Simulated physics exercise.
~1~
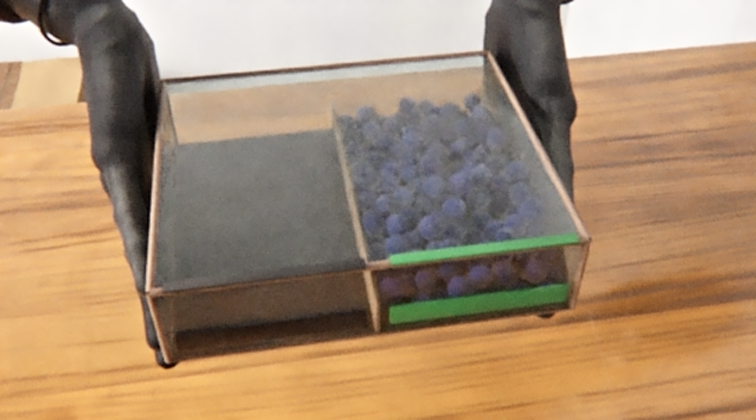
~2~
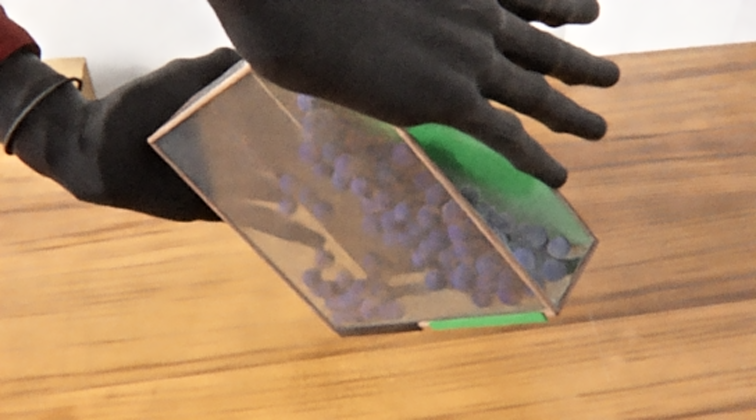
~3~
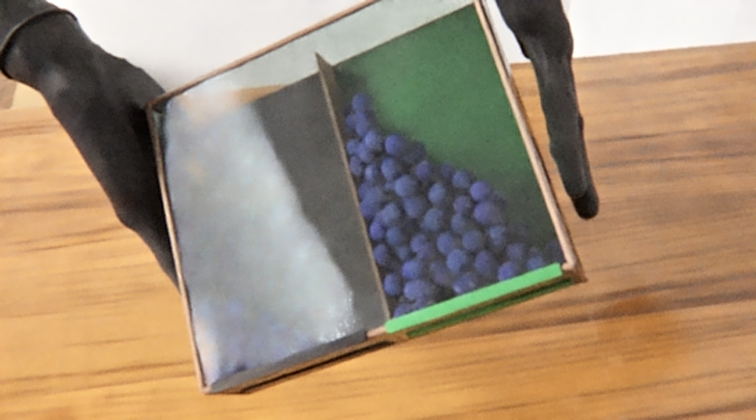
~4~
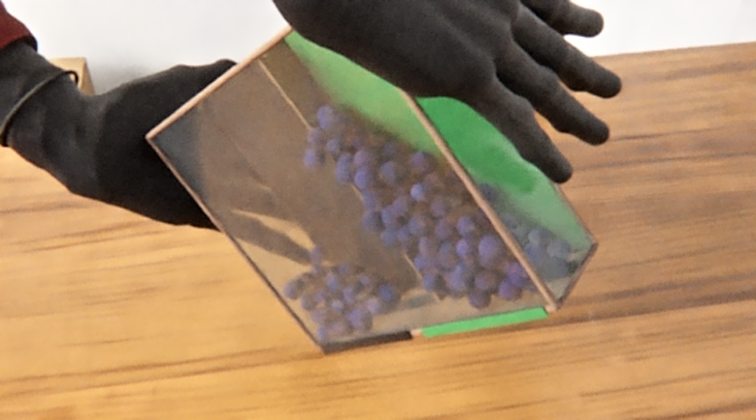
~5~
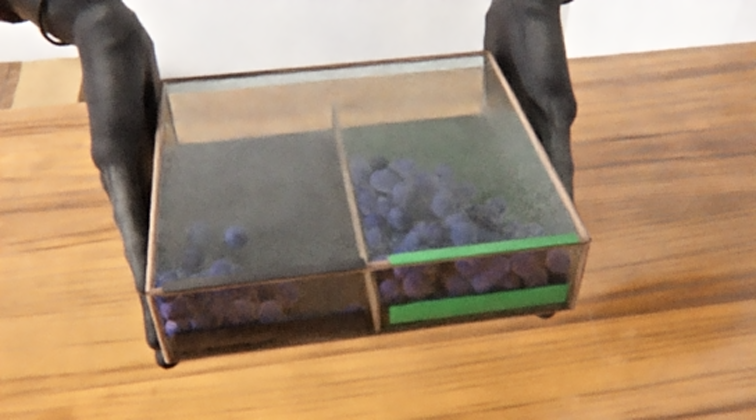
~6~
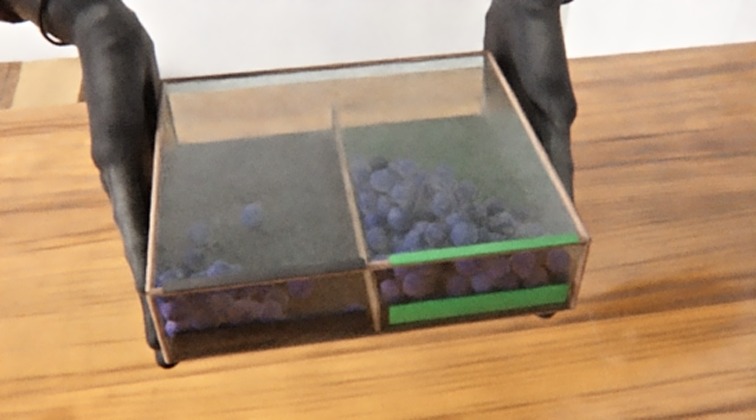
Two black-gloved hands hold a shallow, clear-lidded box above a wooden table, seen from the front and slightly above, against a pale wall. A partition splits it into a black-floored left side and a green-floored right side, where many blueberries lie. The hands tip the box steeply, and some berries spill past the partition into the black side. They turn it partway back, then tilt it steeply again, the berries sliding in heaps toward the lower edge. Finally the hands bring it level and hold it still, with most berries on the green side and a smaller group on the black.
